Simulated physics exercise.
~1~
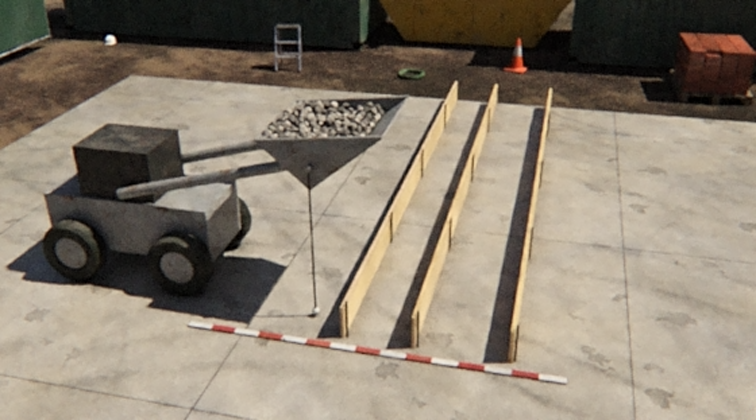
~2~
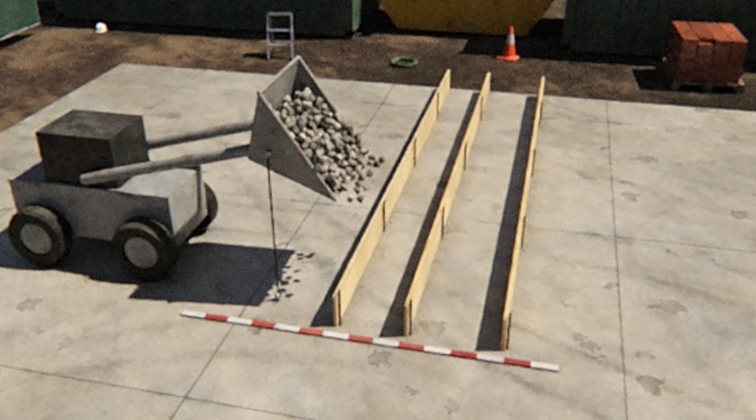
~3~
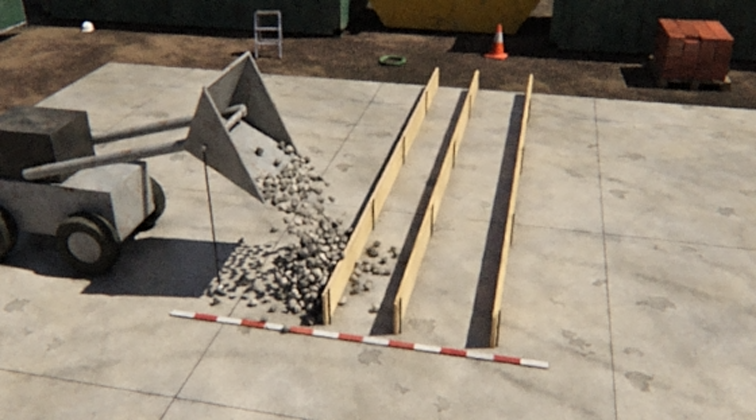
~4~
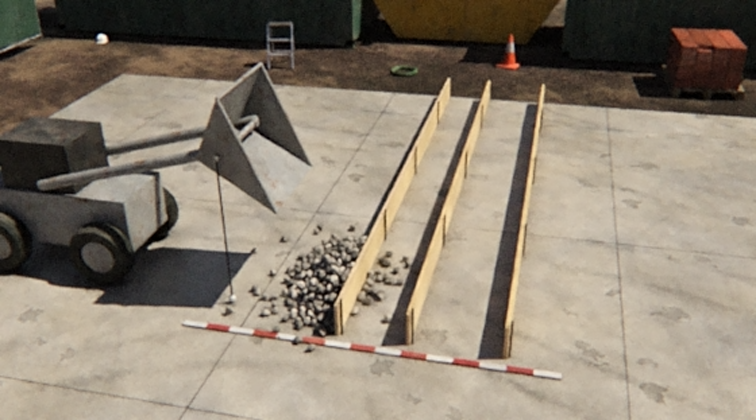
A loader tips its bucket and backs left, piling grey stones mostly before the nearest board.
